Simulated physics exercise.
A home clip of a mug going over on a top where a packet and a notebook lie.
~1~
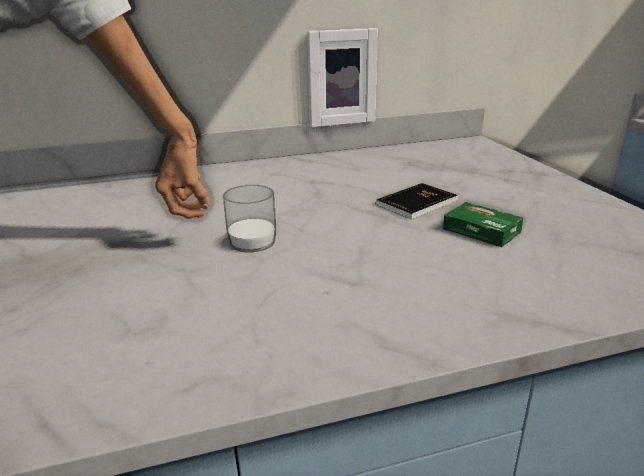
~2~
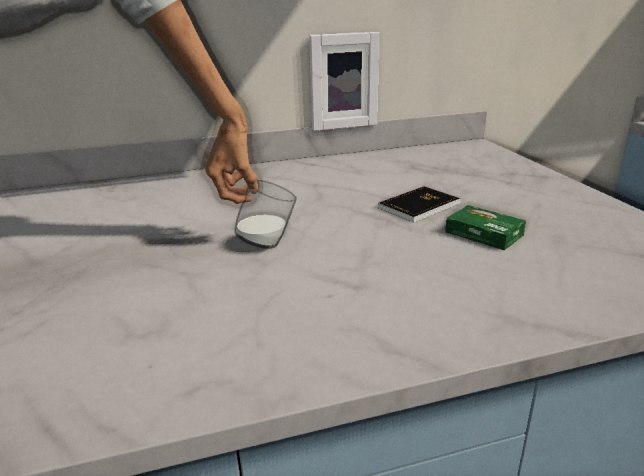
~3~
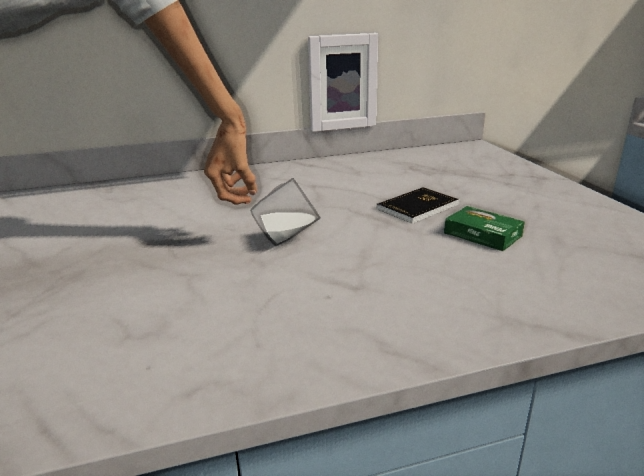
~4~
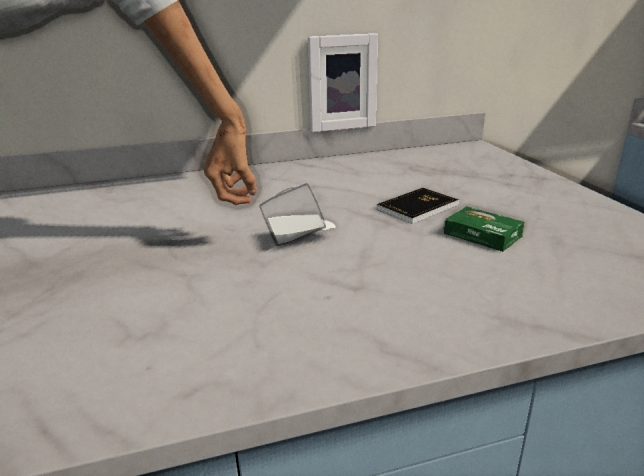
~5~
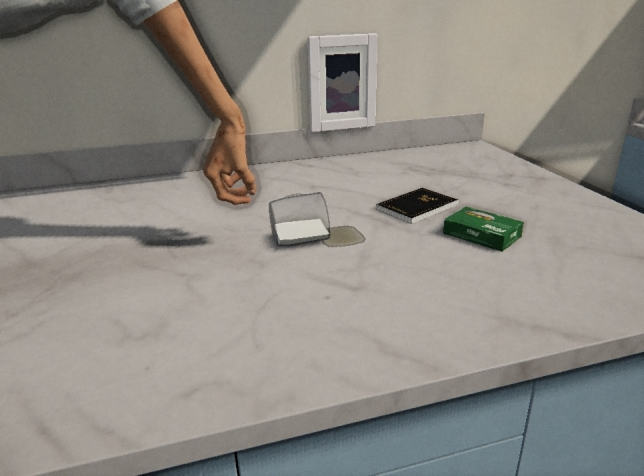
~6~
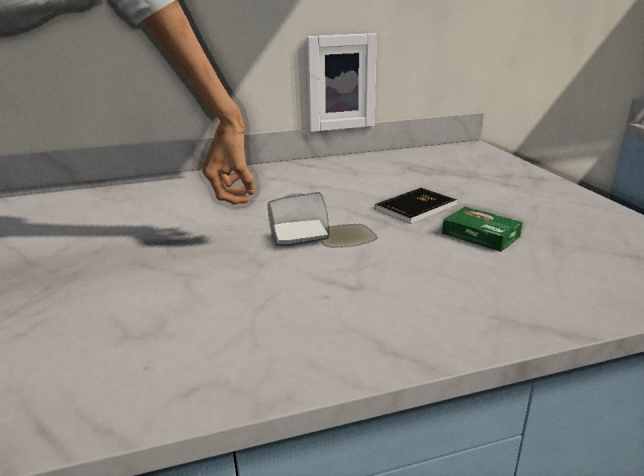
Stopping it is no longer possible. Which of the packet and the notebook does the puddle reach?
Packet becomes wet, notebook becomes wet.
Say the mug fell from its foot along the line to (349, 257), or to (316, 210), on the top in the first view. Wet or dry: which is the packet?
To begin with it becomes wetted; next it is left alone.
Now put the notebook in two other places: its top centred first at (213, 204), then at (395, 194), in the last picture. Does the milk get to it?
For the first place it is missed by the spill; for the second it is touched by the spill.
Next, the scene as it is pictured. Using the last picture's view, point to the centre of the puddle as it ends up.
The centre ends up near (419, 231) in the last view.
Next, the puddle covers about as much as a plate; the packet is in it; the notebook is in it.
Finally, the puddle covers about as much as a tray; the packet is in it; the notebook is in it.
